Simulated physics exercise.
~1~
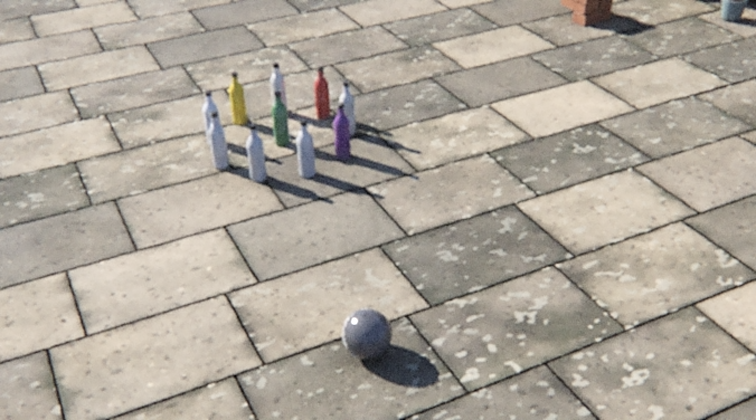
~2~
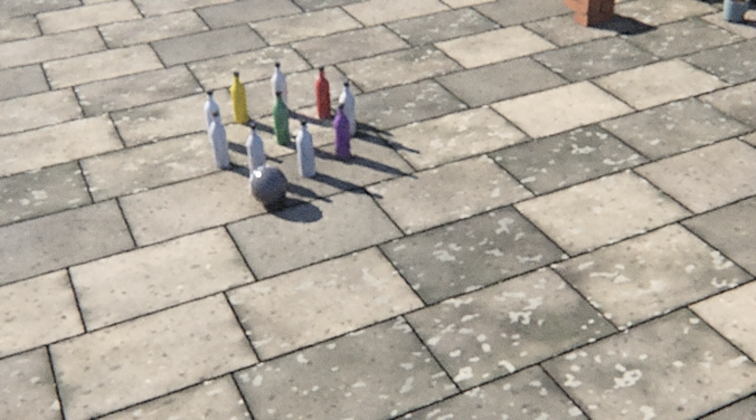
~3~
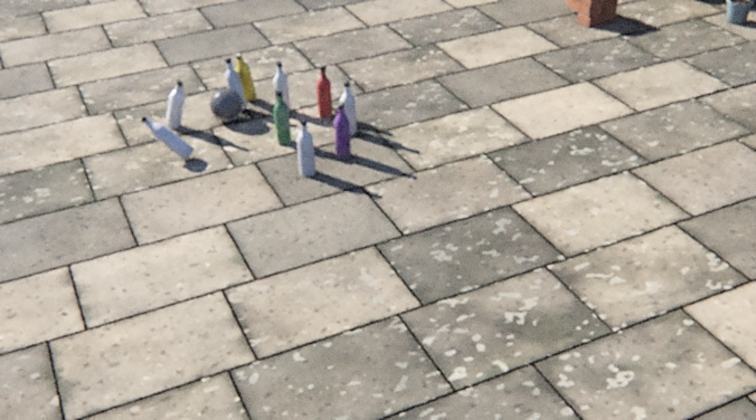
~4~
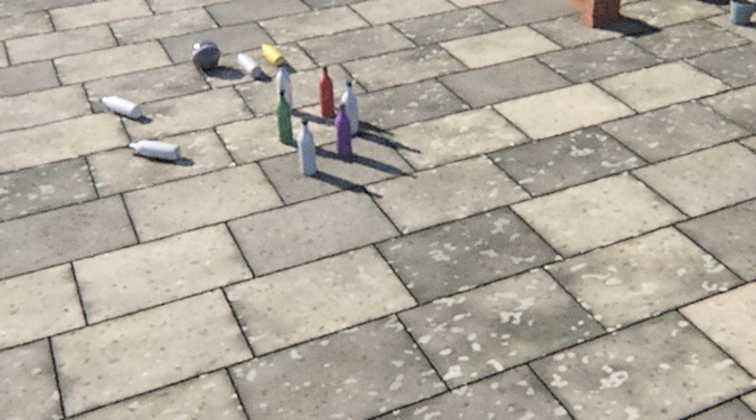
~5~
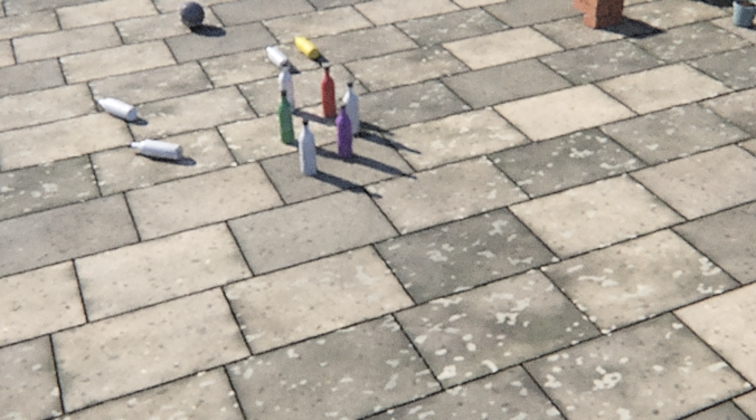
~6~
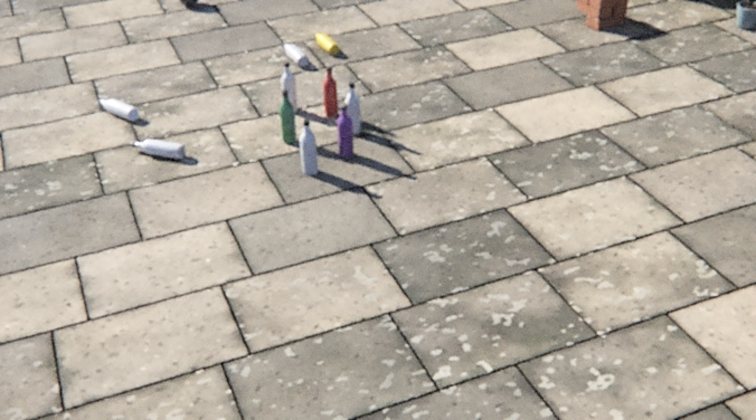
On a sunlit terrace of worn stone slabs, seen from above at an angle, capped bottles stand in a ring around a green one, most of them white, with yellow at the back left, red at the back and purple at the right. A grey stone ball rolls from the lower middle up and left into the ring. It knocks white bottles on the left aside, then strikes another white one and the yellow. Four bottles fall, and the ball rolls away past the top edge. The yellow and a white bottle roll right and end lying behind the upright green, red, purple and remaining white bottles.
